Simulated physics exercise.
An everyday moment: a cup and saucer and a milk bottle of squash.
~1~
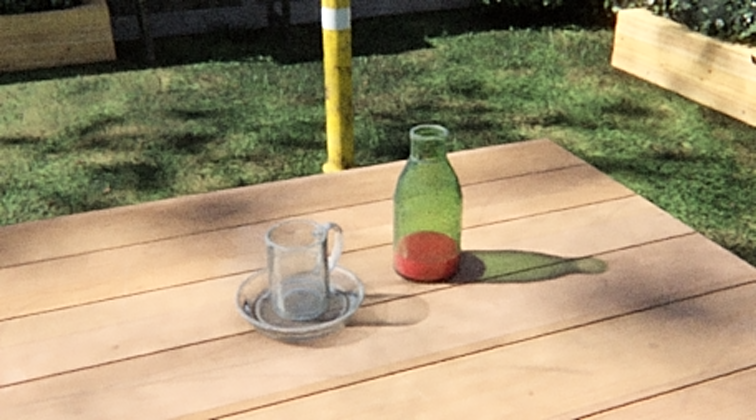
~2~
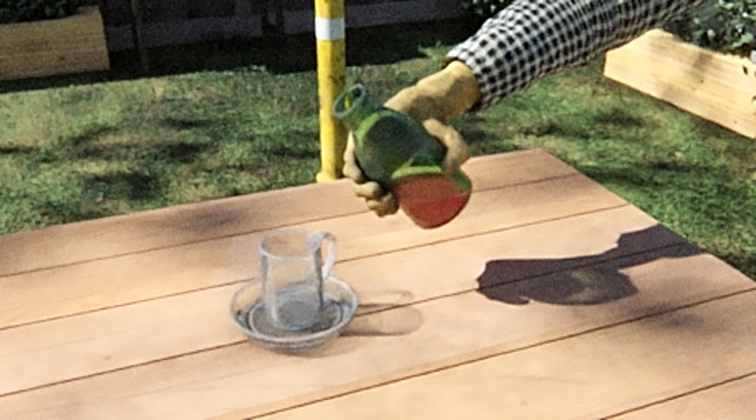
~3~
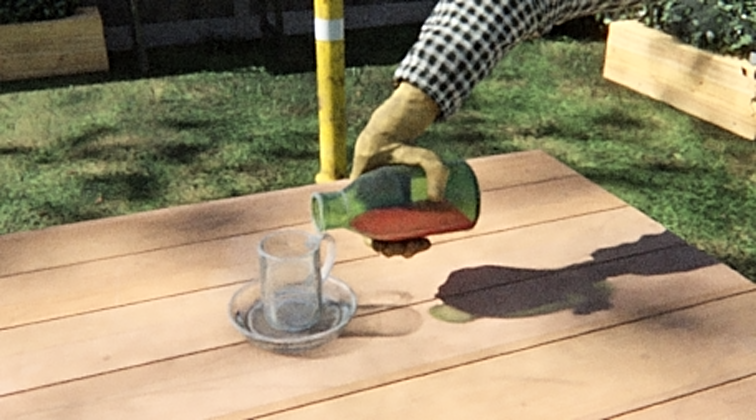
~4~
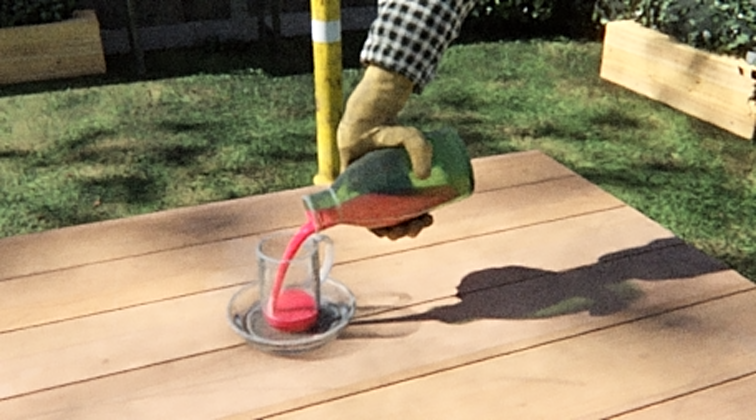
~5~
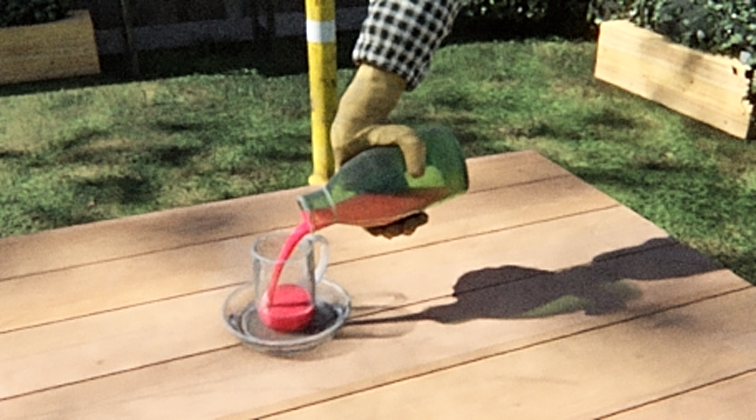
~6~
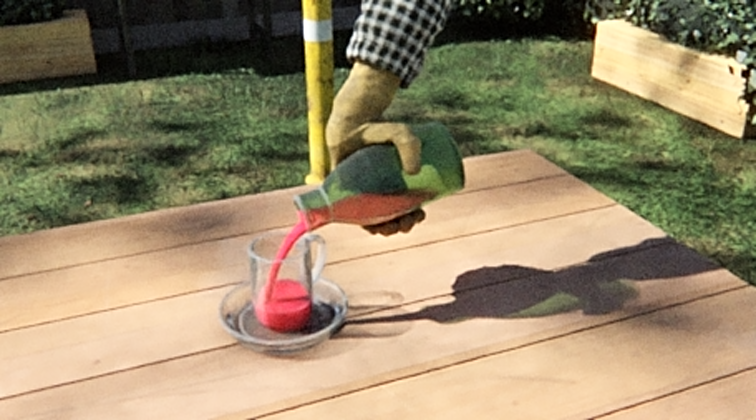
A gloved hand in a checked sleeve lifted a green bottle from a wooden table, tilted it to the left, and poured red drink into a clear glass cup on a saucer, partly filling it.
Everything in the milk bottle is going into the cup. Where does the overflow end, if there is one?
It fits in the cup.
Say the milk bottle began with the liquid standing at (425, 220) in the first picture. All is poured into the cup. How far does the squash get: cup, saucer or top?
Verdict: Into the saucer.
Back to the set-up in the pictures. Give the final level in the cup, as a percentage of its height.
About 50 per cent.
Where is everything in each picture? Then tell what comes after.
In the first picture, at the start; milk bottle (428, 200) nearly empty; cup (299, 267) empty; saucer (318, 330) dry.
In the second picture, a hand has the milk bottle; milk bottle (396, 151) tipped 40° with all of its load; cup (292, 277) empty.
In the third picture, the milk bottle is tipped; milk bottle (390, 204) tipped 85° with all of its load; cup (291, 278) empty.
In the fourth picture, the stream is running; milk bottle (383, 189) tipped 100° with about three quarters of its load; cup nearly empty, surface at (291, 305).
In the fifth picture, the stream is running; milk bottle (377, 188) tipped 100° with about two thirds of its load; cup (285, 280) about a quarter full.
In the sixth picture, the stream is running; milk bottle (373, 186) tipped 105° with about half of its load; cup about a quarter full, surface at (283, 298); saucer (302, 343) dry.
Shortly, the cup is about a third full; the saucer is dry.
Then, the cup is about half full; the saucer is dry.
At the finish, the cup is about half full; the saucer is dry.
